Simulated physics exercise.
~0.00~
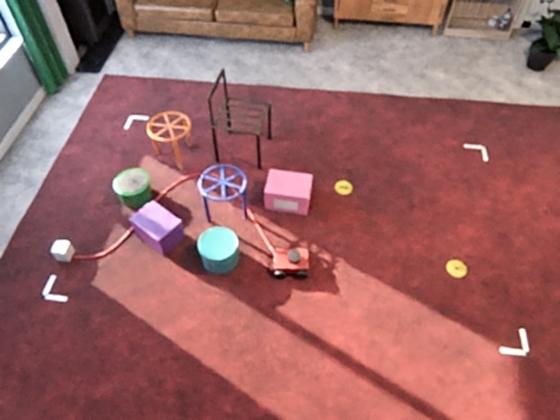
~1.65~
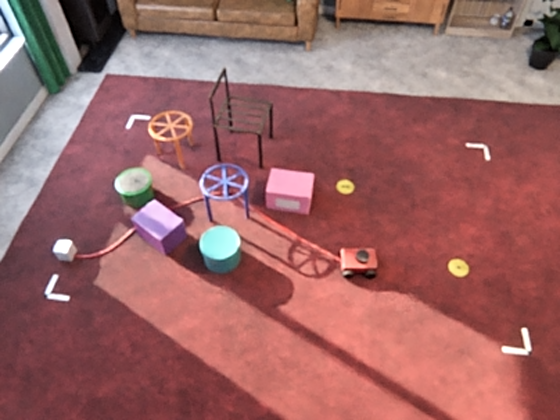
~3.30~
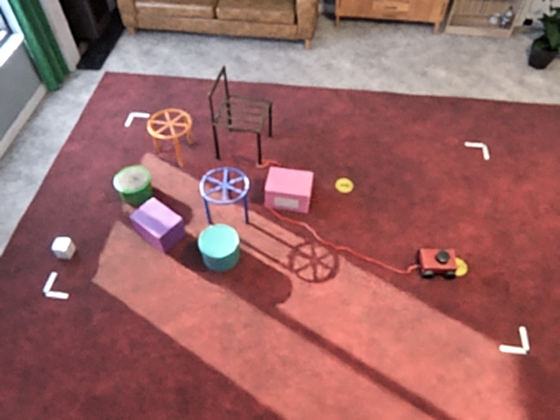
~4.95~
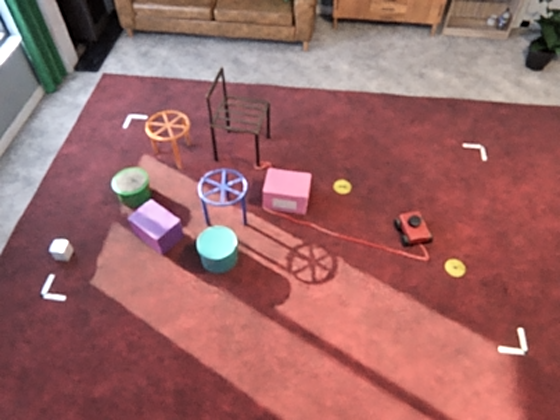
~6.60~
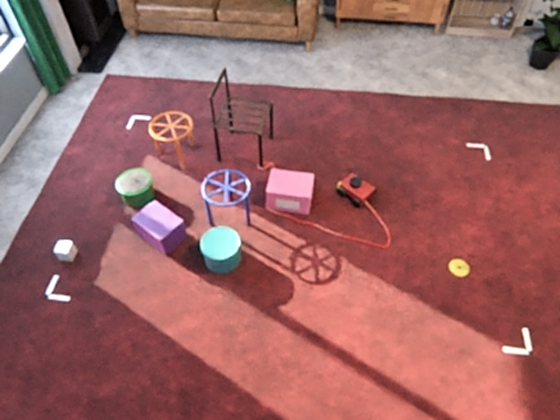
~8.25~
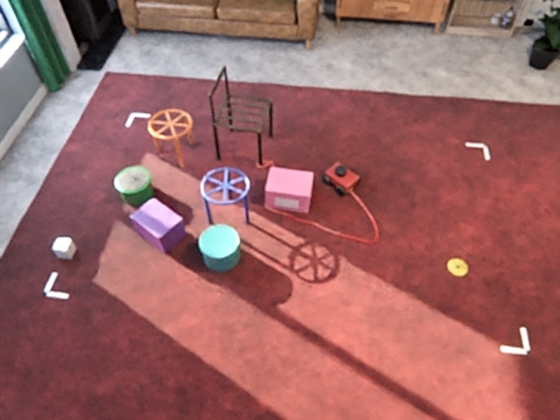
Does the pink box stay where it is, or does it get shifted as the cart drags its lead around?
The pink box stays where it is. The cart trails its loose lead past it and ends up nearby without shifting it.
